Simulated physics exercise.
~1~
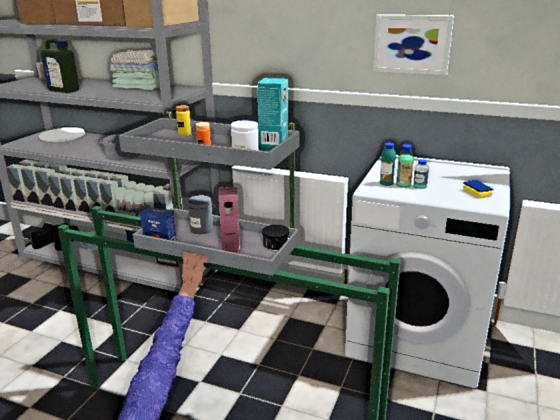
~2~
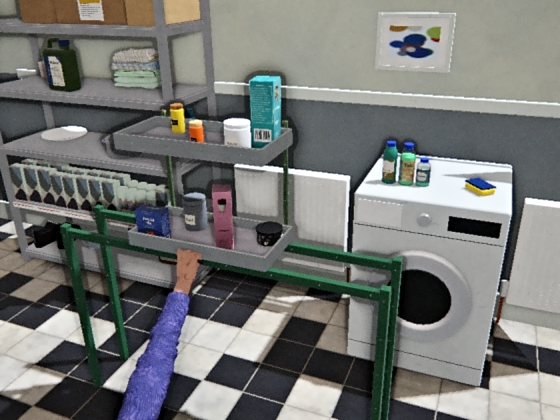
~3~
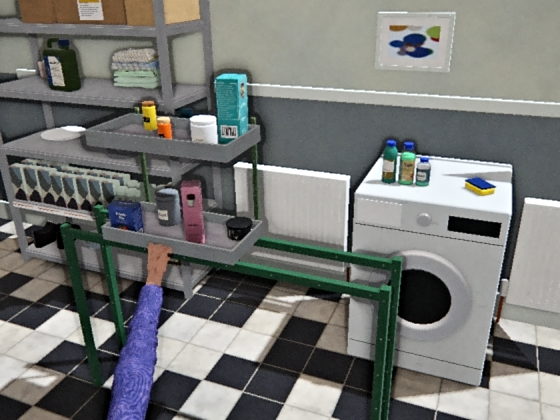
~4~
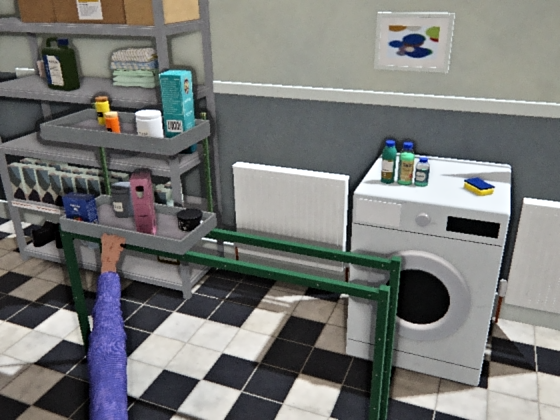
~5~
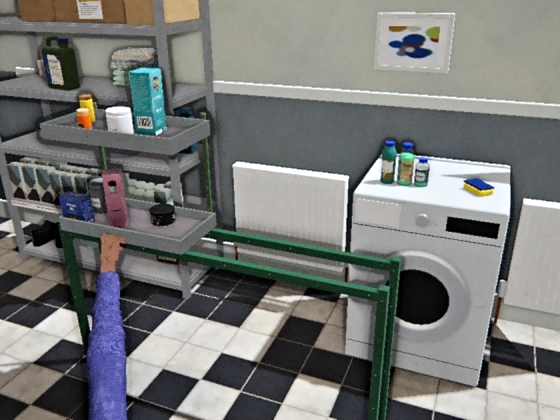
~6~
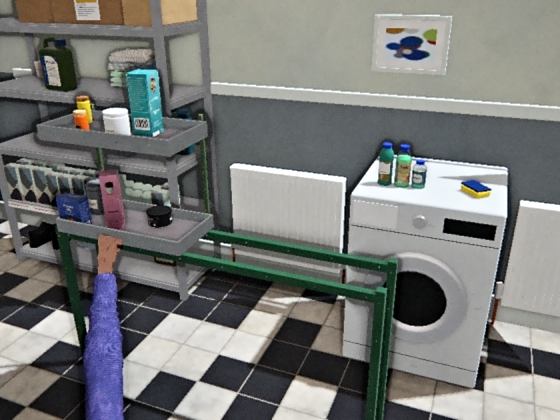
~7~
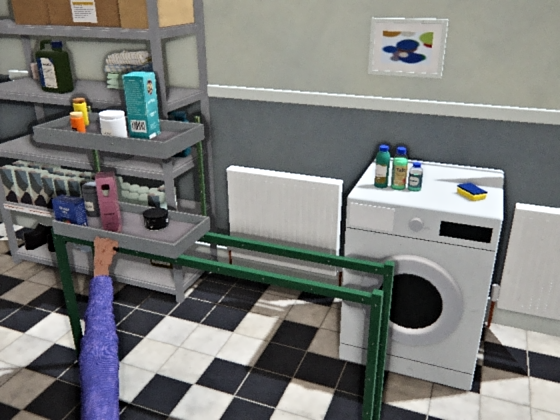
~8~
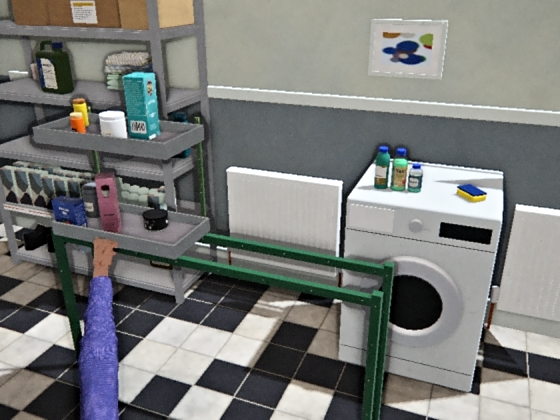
Purple-sleeved arm pulling a two-level grey tray of cartons and jars left along green rails until it stops, everything still upright.
